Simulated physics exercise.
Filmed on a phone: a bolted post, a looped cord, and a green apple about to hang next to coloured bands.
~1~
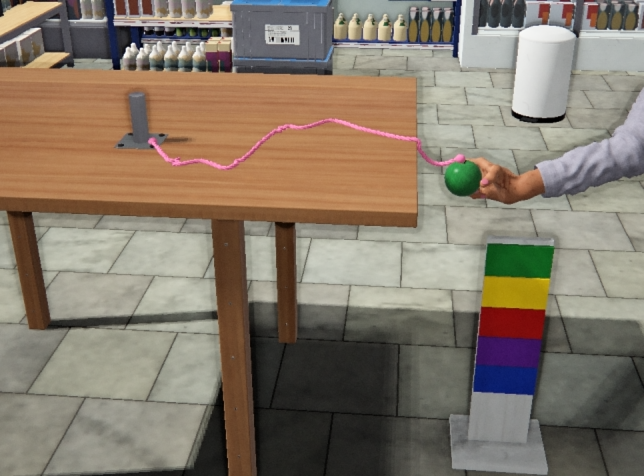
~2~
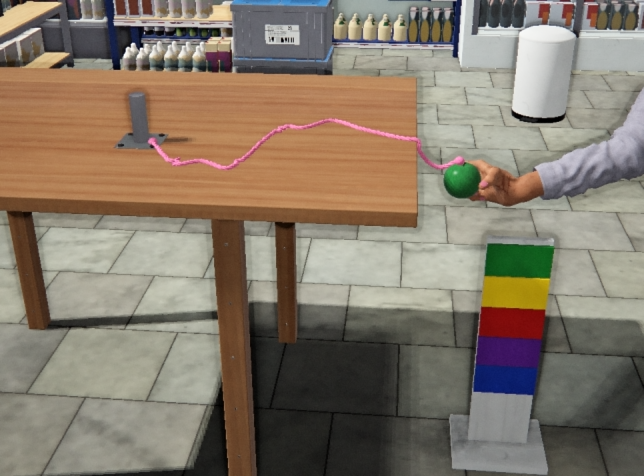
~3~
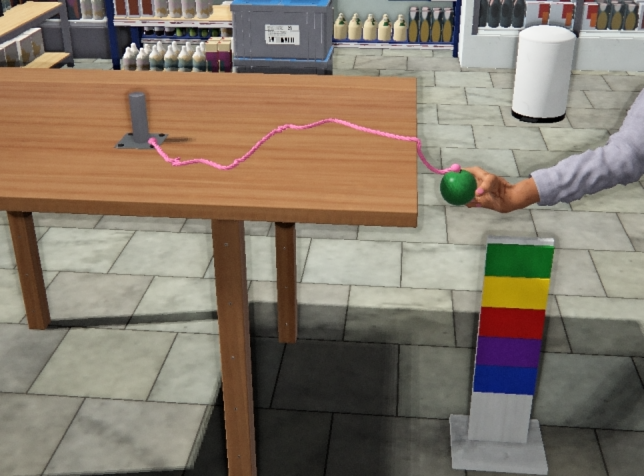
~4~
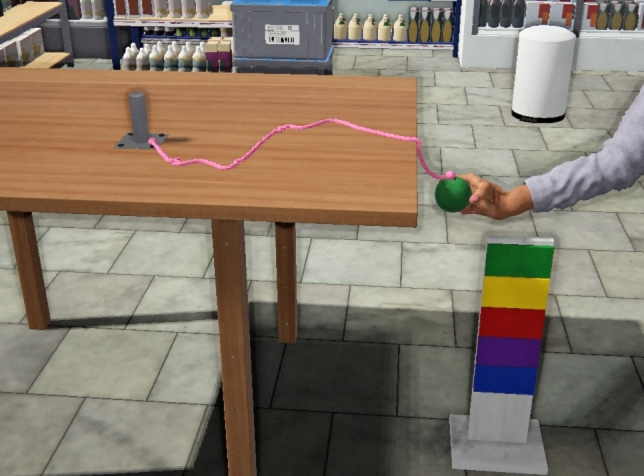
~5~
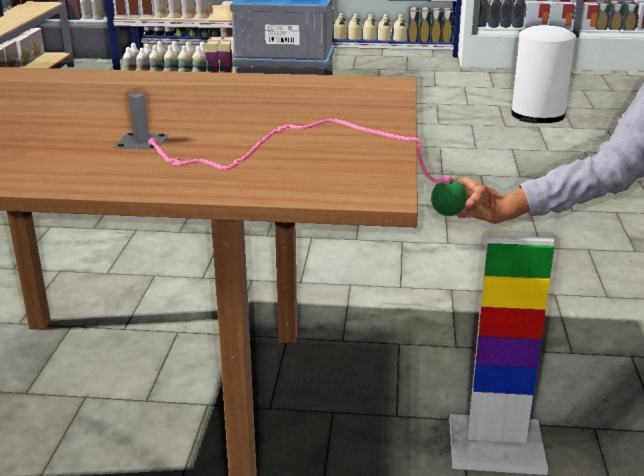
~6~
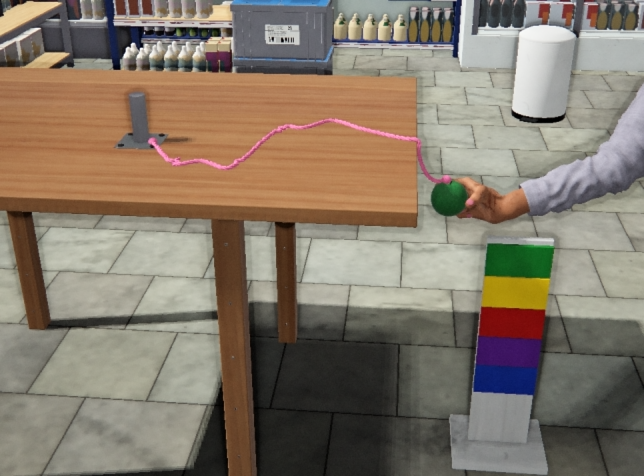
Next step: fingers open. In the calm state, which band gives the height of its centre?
The blue band gives it.
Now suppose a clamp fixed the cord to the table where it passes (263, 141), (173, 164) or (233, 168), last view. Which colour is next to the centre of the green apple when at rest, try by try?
Results, in sequence: Yellow / purple / red.
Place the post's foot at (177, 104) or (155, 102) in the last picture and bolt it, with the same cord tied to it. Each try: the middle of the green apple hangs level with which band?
Result per try, in order: Blue / purple.
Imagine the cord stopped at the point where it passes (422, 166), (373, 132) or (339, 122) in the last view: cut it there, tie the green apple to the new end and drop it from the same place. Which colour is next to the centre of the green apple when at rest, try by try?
Try by try, the answer is purple; yellow; green.
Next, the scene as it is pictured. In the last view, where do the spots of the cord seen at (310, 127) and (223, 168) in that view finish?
At (414, 215) for the first, at (296, 148) for the second.
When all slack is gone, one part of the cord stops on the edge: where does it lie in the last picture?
Look close to (281, 131) - that's the one.
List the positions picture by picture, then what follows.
In the first frame, green apple (463, 178); green (519, 262); yellow (515, 294); red (512, 324); purple (508, 353); blue (505, 381).
In the second frame, green apple (462, 180); cord through (165, 156) (218, 166) (263, 141) (310, 126) (379, 133).
In the third frame, green apple (459, 187).
In the fourth frame, green apple (453, 194); cord through (165, 156) (218, 166) (263, 141) (310, 126) (379, 133).
In the fifth frame, green apple (449, 198).
In the sixth frame, green apple (449, 198); cord through (165, 156) (218, 166) (263, 141) (310, 126) (379, 133).
Early on, apple near (410, 349); level with purple.
Midway, apple near (399, 395); level with blue.
Finally, apple near (401, 393); level with blue. Its middle rests at the blue band.
